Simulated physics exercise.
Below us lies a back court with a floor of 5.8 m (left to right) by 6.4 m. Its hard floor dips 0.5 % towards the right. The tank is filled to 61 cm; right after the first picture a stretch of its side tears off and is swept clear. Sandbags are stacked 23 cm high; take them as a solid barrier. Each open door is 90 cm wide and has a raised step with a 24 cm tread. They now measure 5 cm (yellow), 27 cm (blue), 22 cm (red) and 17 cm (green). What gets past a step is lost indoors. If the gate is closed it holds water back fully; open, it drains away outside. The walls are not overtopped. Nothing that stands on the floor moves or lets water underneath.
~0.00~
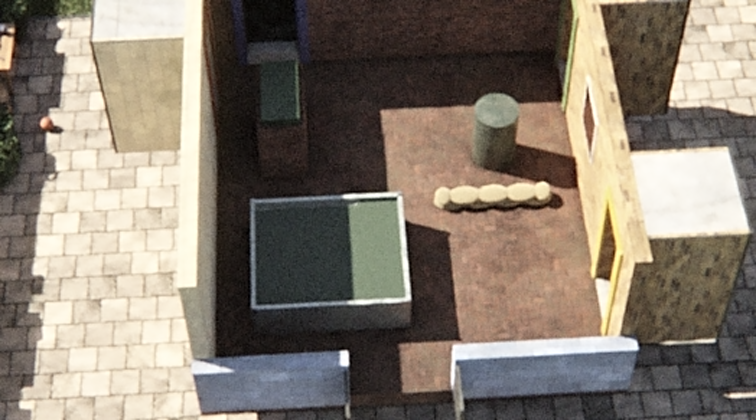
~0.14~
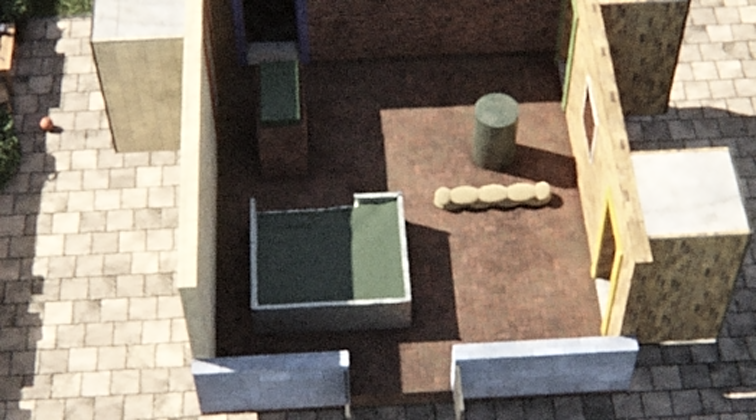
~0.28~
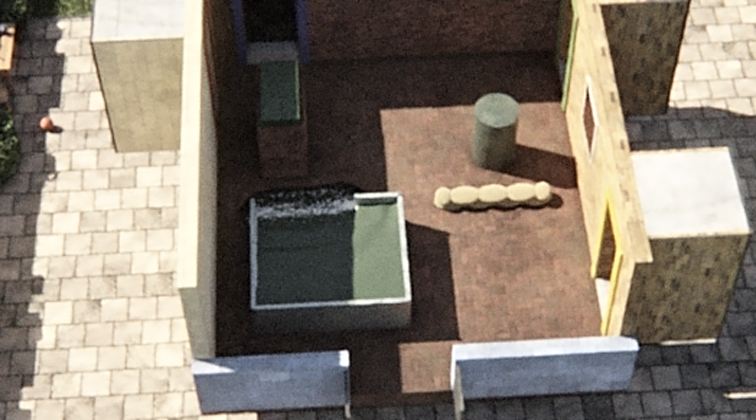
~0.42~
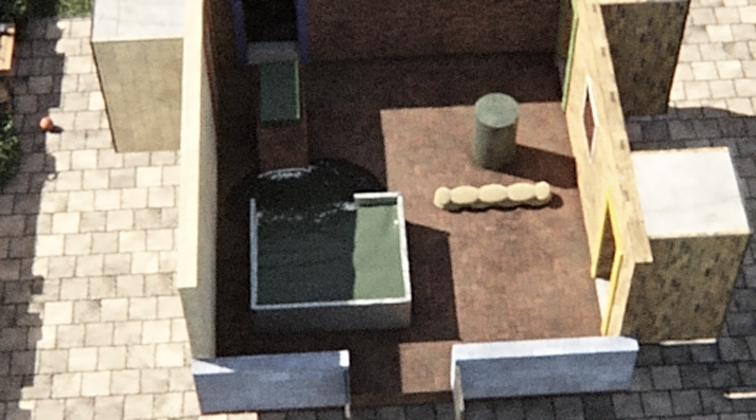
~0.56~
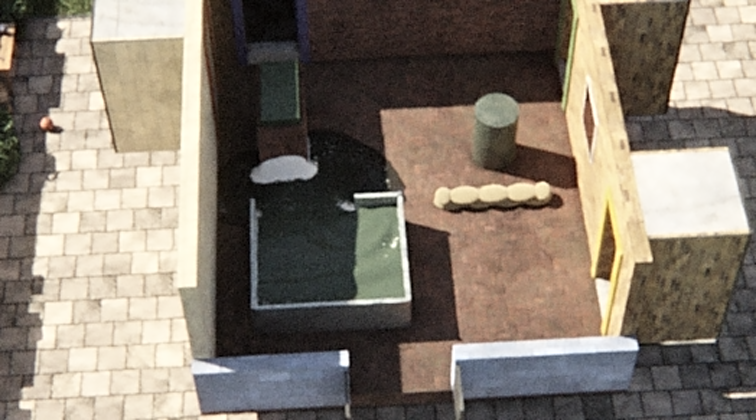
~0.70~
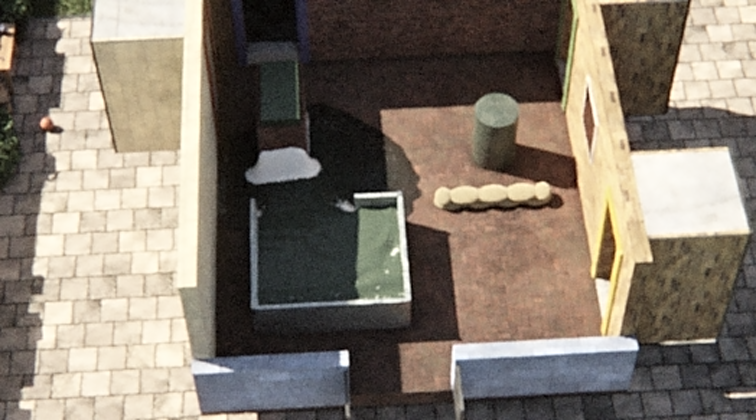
Dark water pouring through a gap in the far side of a pale-rimmed tank and spreading across a brown courtyard floor.
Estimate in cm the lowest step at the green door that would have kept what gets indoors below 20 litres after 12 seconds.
It would have to be roughly 19 cm high.
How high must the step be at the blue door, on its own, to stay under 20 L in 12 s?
About 21 cm at blue.
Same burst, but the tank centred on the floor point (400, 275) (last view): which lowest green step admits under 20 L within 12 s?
Some 20 cm.
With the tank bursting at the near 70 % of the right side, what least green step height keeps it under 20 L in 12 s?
About 6.0 cm.
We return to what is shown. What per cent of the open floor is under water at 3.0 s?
Some 55 per cent of it.
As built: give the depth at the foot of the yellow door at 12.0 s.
Some 6.0 cm.
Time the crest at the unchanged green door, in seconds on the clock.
Around 3.6 s.
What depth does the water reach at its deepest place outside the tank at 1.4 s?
Up to some 47 cm.
After 1.4 s water covers 25 % of the floor, deepest (47 cm) near (296, 181); it has not reached the green door.
After 3.0 s water covers 55 % of the floor, deepest (32 cm) near (554, 54); 14 cm at the green door, 0 litres in over its 17 cm step.
After 12.0 s water covers 95 % of the floor, deepest (12 cm) near (584, 221); 10 cm at the green door, 38 litres in over its 17 cm step.
At the green door as built, the water arrived by 2.8 s and peaked near 24 cm at 3.6 s.
With a step of 16 cm, 51 litres would have come in within the 12 s; with 21.5 cm, 9 litres. So under 20 litres takes about 19 cm.
